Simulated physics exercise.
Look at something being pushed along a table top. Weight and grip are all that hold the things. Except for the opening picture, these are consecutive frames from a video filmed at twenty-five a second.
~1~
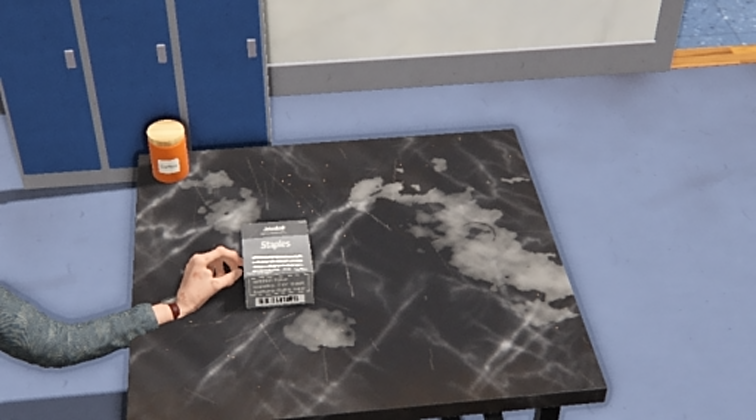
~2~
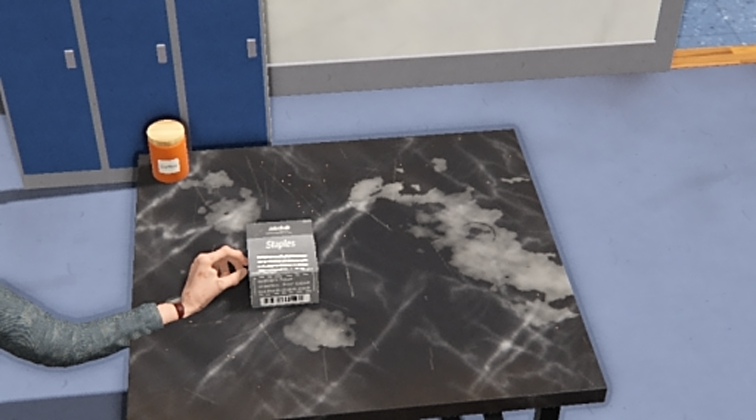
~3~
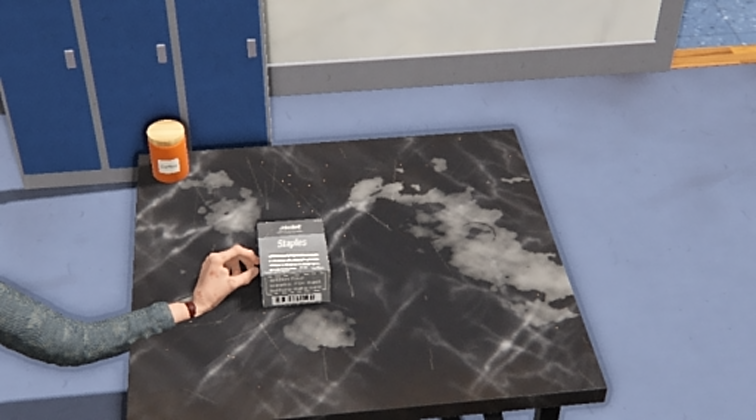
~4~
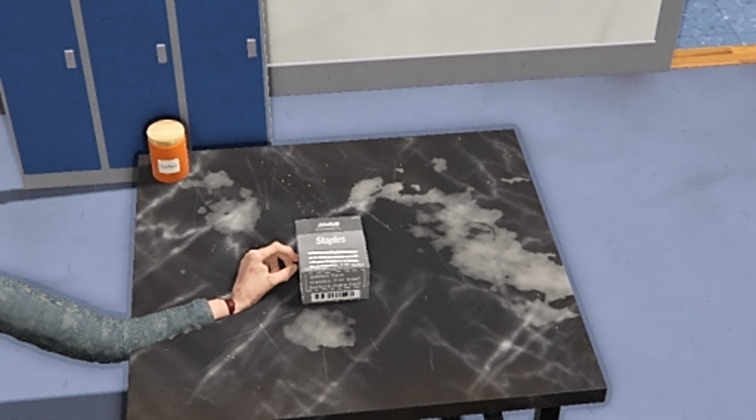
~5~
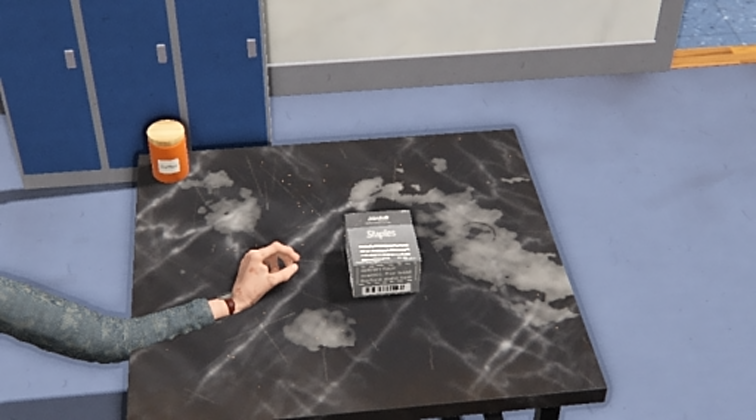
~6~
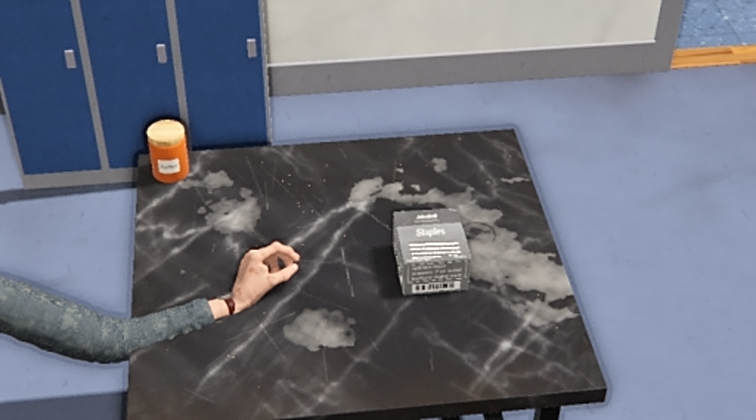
In a room with blue lockers and a pale blue floor, a black marbled table is seen from above at an angle. An orange jar with a light lid sits at the back left corner, and a grey box of staples stands left of centre beside a hand in a grey sleeve. The hand pushes the box rightward, then stays still while the box slides on alone, the camera fixed.
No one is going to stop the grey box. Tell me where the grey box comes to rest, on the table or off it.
Well, in the end it leaves the table.
Then, 0.30 s on from there, grey box now off the table.
Then, 0.50 s on from there, things are still on the move.
In the end, off the table, grey box.
